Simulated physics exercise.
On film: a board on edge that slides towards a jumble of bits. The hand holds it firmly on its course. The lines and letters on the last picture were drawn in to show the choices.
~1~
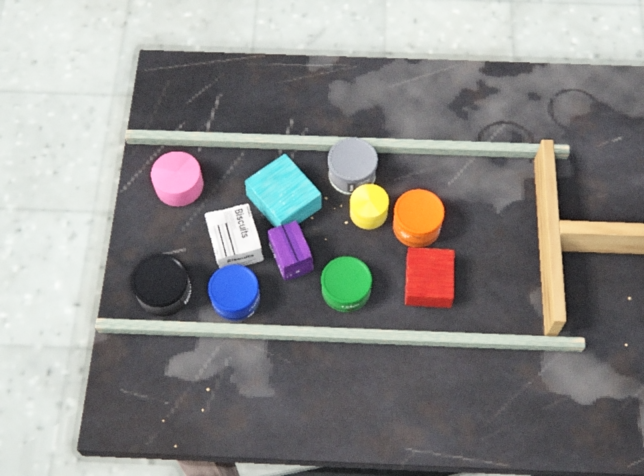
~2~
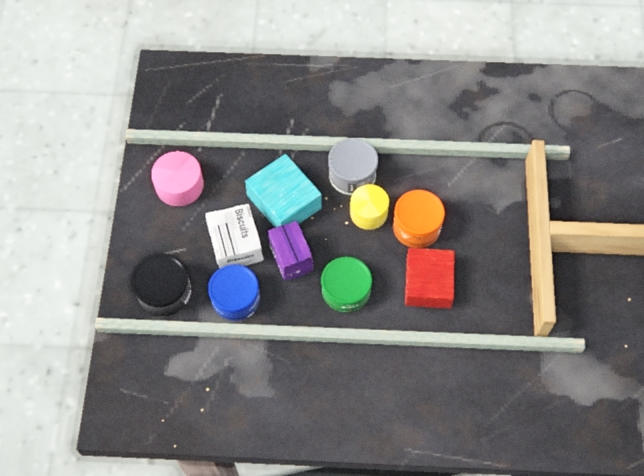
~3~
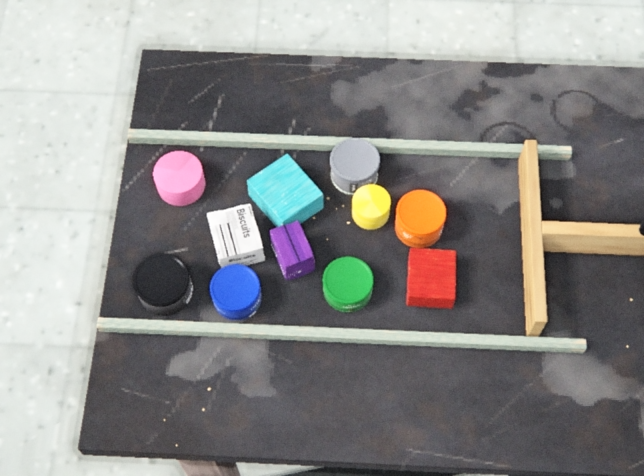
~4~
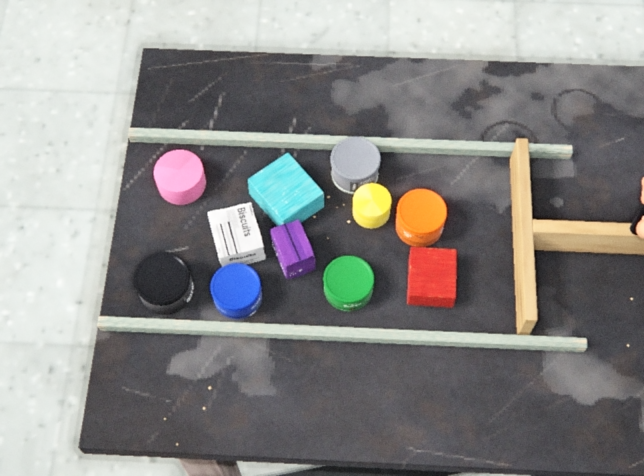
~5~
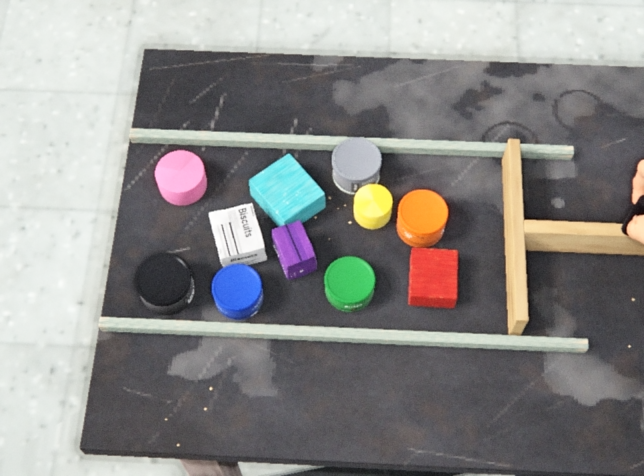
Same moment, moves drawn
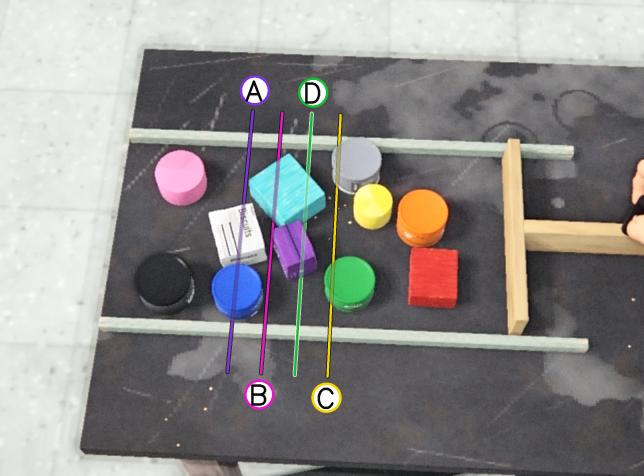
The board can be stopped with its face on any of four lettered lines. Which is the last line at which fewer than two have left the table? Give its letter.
Line B.
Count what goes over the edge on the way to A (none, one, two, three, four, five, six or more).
In all, two.
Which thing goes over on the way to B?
The black tub goes over.
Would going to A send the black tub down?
Yes.
On the marked copy, A at (241, 233); B at (272, 234); C at (335, 237); D at (304, 236).
Following B. Soon after the start, board (430, 222); red block (398, 276); yellow tin (358, 206).
Later, board (343, 218); black tub (160, 284); blue jar (212, 294).
In the end, board (276, 215); black tub over the edge; pink tin (138, 168); one fallen.
As for the rest, A drops two; C is within the limit but short; D is within the limit but short.
